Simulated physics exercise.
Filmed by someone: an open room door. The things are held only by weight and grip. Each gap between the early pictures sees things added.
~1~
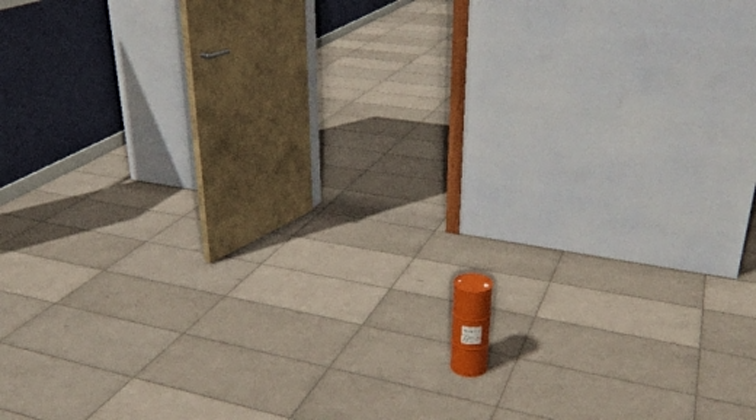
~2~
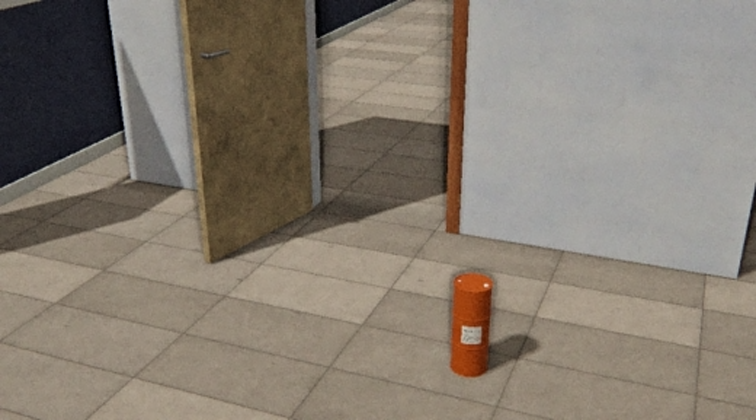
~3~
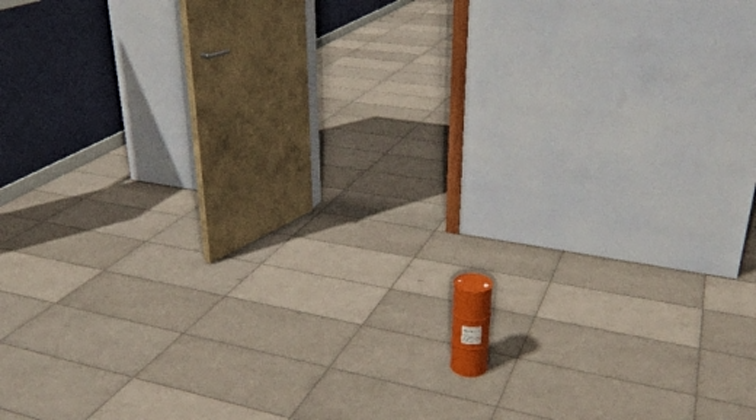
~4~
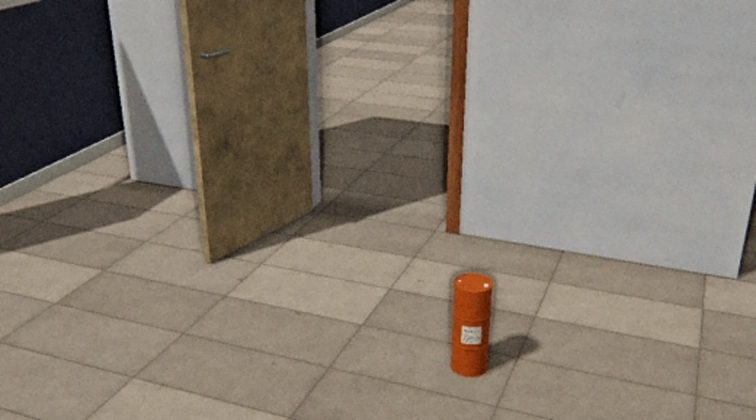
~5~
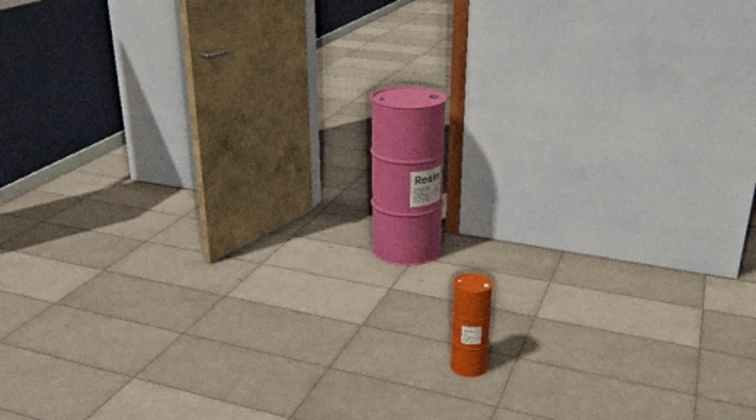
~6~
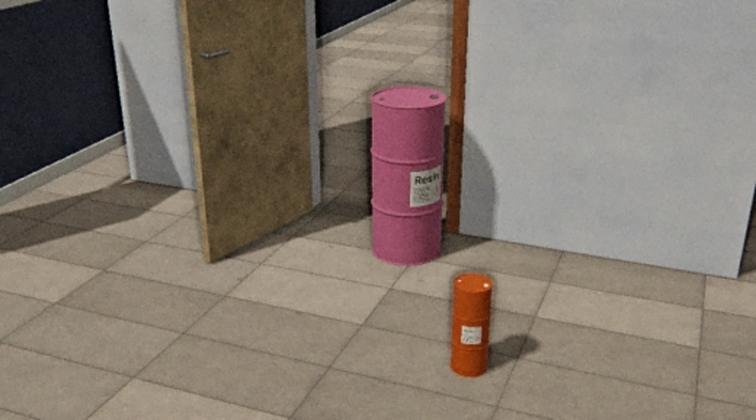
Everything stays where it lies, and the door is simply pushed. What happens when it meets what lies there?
It gets stuck.
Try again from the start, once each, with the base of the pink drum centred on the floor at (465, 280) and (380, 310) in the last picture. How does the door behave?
Well, on try one it completes its arc, and on try two it completes its arc.
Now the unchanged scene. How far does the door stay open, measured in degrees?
Open angle: About 35°.
Then, 0.40 s later than the last frame, open by 94°.
Then, 0.70 s later than the last frame, open by 76°.
Then, 1.00 s later than the last frame, open by 56°.
Then, 1.20 s later than the last frame, open by 41°.
When it is over, open by 37°; both as before. End places, in pixels of the last picture, pink drum near (408, 176).
